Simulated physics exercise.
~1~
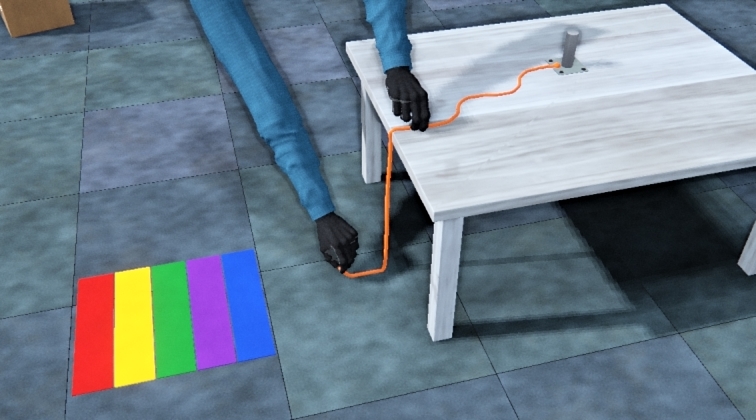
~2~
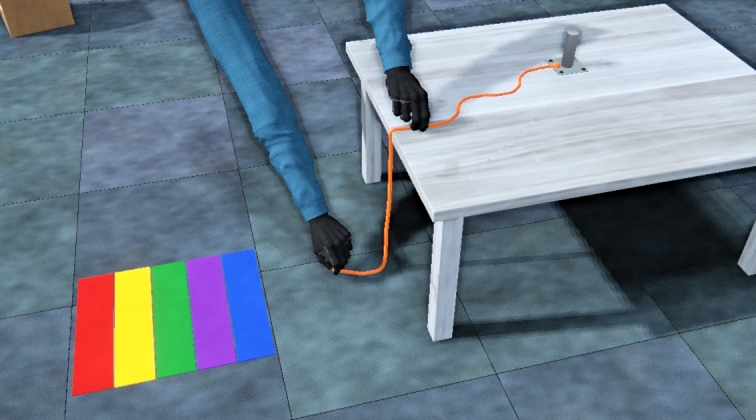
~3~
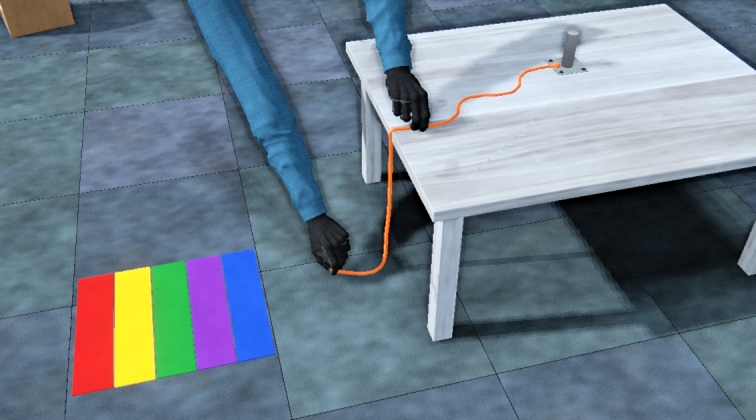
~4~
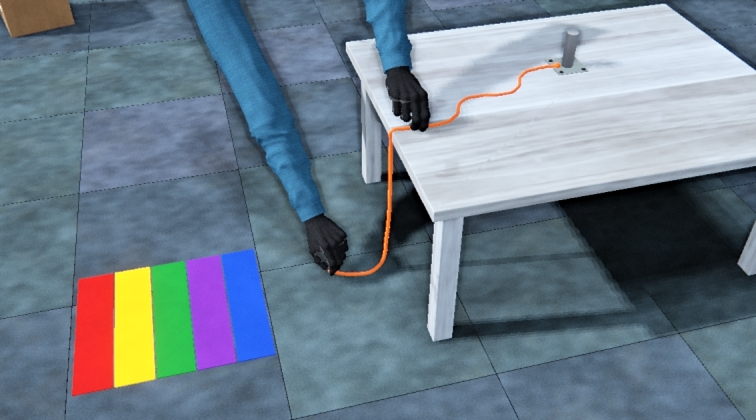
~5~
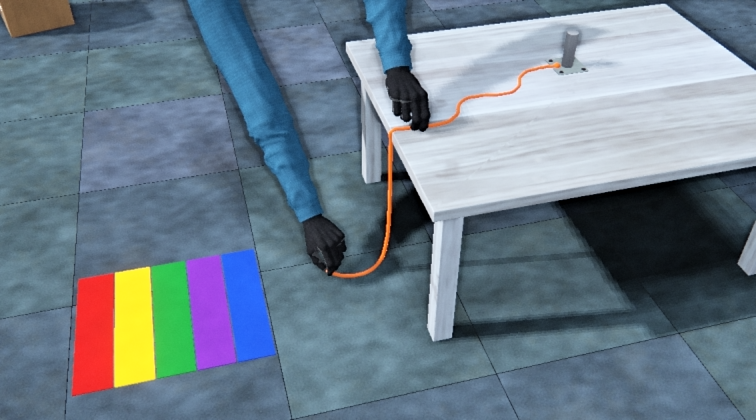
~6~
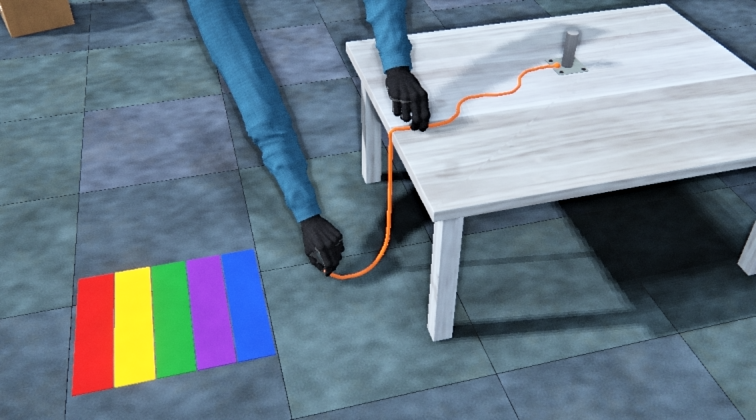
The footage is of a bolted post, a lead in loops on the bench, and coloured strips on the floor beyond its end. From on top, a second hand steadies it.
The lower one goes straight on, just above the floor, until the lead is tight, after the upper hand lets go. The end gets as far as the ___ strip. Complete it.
The end gets as far as the purple strip.
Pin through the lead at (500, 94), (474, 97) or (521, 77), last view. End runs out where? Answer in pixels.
That would be (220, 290) for the first, (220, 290) for the second and (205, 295) for the third.
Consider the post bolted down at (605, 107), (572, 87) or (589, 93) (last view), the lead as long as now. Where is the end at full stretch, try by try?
Try by try: (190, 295), (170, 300) and (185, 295).
A little later, end near (266, 282); short of the strips.
Next, end near (226, 289); over blue.
When it is tight, end near (202, 293); over purple. It gets as far as the purple strip.
